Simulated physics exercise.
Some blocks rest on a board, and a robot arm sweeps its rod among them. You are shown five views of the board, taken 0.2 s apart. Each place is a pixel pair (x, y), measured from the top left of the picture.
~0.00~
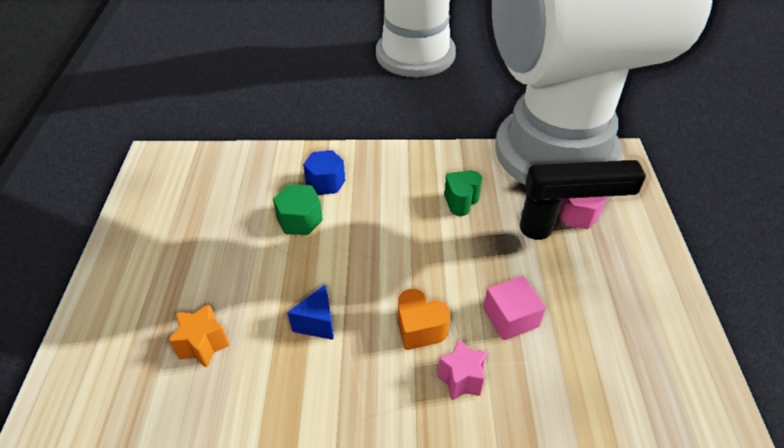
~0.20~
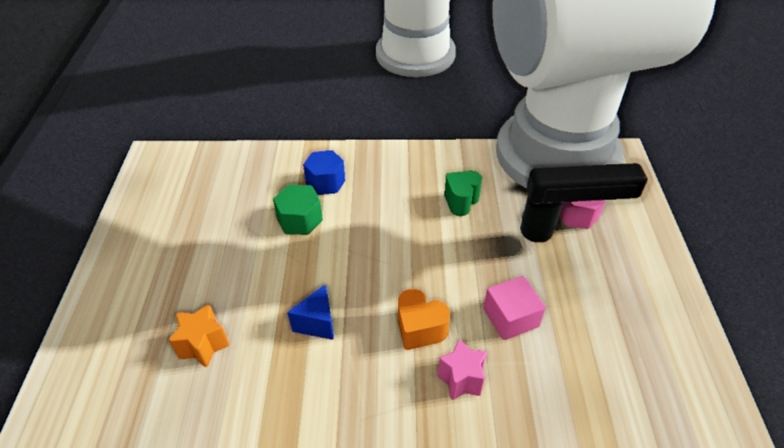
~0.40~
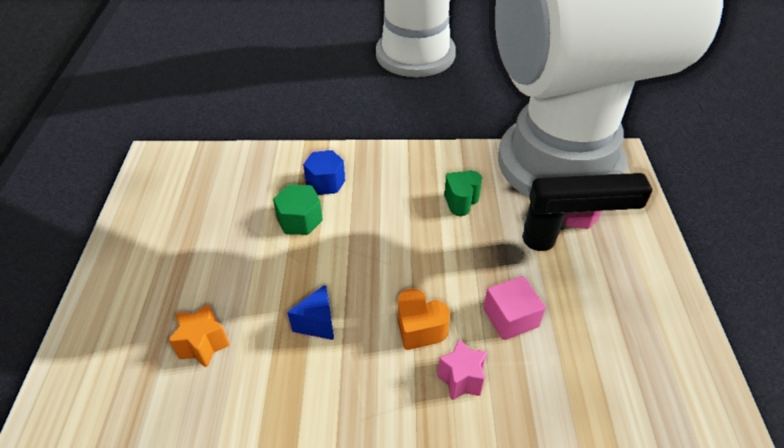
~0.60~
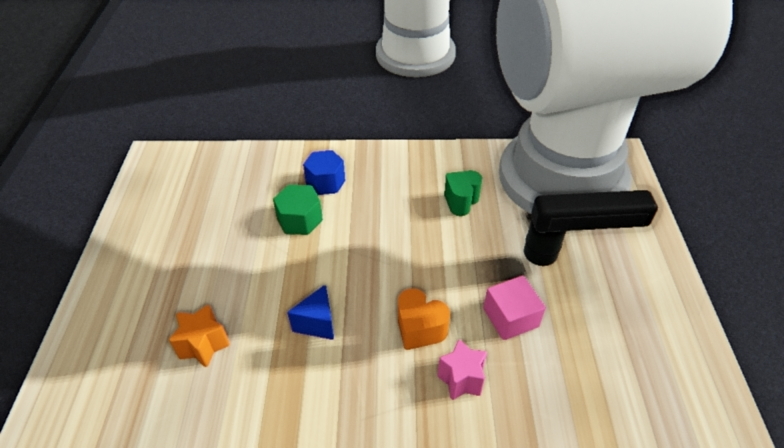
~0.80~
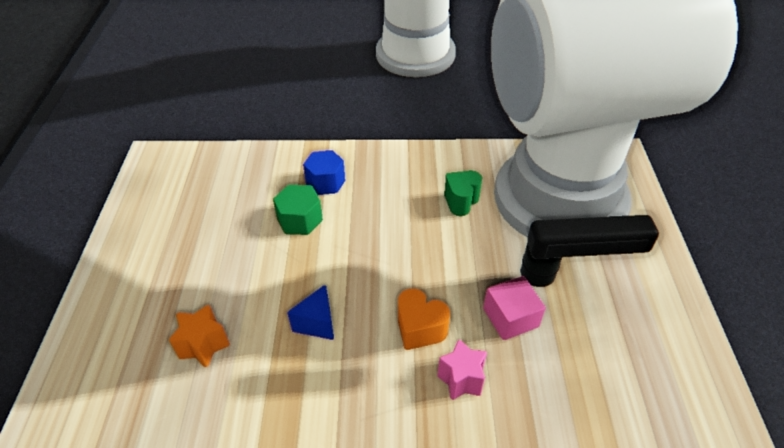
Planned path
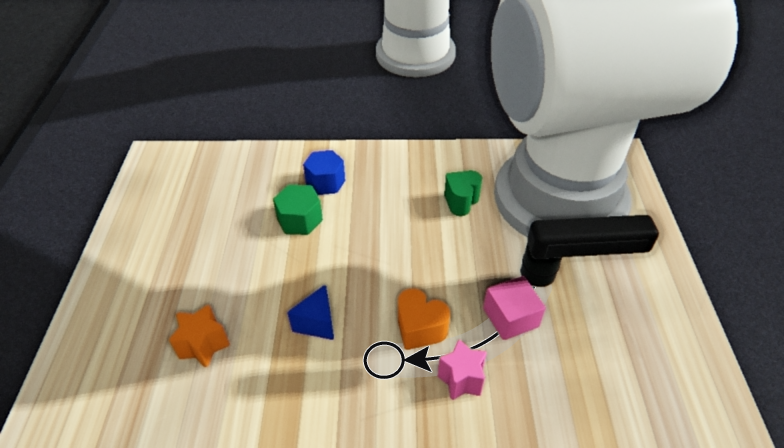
The clip opens on a light wooden board scattered with colourful blocks, a white robot arm holding its black rod near the upper right. The rod stays almost still at first, then moves slowly down the board to just above the pink square block, while the blocks remain in place.
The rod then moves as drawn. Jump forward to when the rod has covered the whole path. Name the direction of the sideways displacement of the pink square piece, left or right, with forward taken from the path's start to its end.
Side: Left.
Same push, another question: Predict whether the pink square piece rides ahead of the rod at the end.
Once the path is finished, the pink square piece lies beside or behind the rod.
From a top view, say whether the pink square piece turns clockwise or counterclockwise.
From above, it looks like the pink square piece goes counterclockwise.
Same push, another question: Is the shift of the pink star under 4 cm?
It seems not.
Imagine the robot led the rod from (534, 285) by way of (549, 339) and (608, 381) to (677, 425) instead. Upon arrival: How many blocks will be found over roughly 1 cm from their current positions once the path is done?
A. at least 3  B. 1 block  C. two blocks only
B.
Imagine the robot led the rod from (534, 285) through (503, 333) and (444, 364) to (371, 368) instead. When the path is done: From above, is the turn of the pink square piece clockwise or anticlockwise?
Viewed from above: Anti-clockwise.
Path on the board, from (534, 285) by way of (504, 328) and (451, 355) to (384, 360).
On the path given first. One third of the way, rod at (506, 318); pink star at (459, 369), turned 15° clockwise; pink square piece at (489, 341), turned 30° anticlockwise.
Two thirds of the way, rod at (450, 346); orange heart at (418, 309); pink star at (434, 420), turned 20° anticlockwise; pink square piece at (443, 376), turned 60° anticlockwise.
At the end, rod at (384, 350); blue triangular block in place; orange heart at (413, 306); pink star at (433, 427), turned 35° anticlockwise; pink square piece at (433, 381), turned 75° anticlockwise.
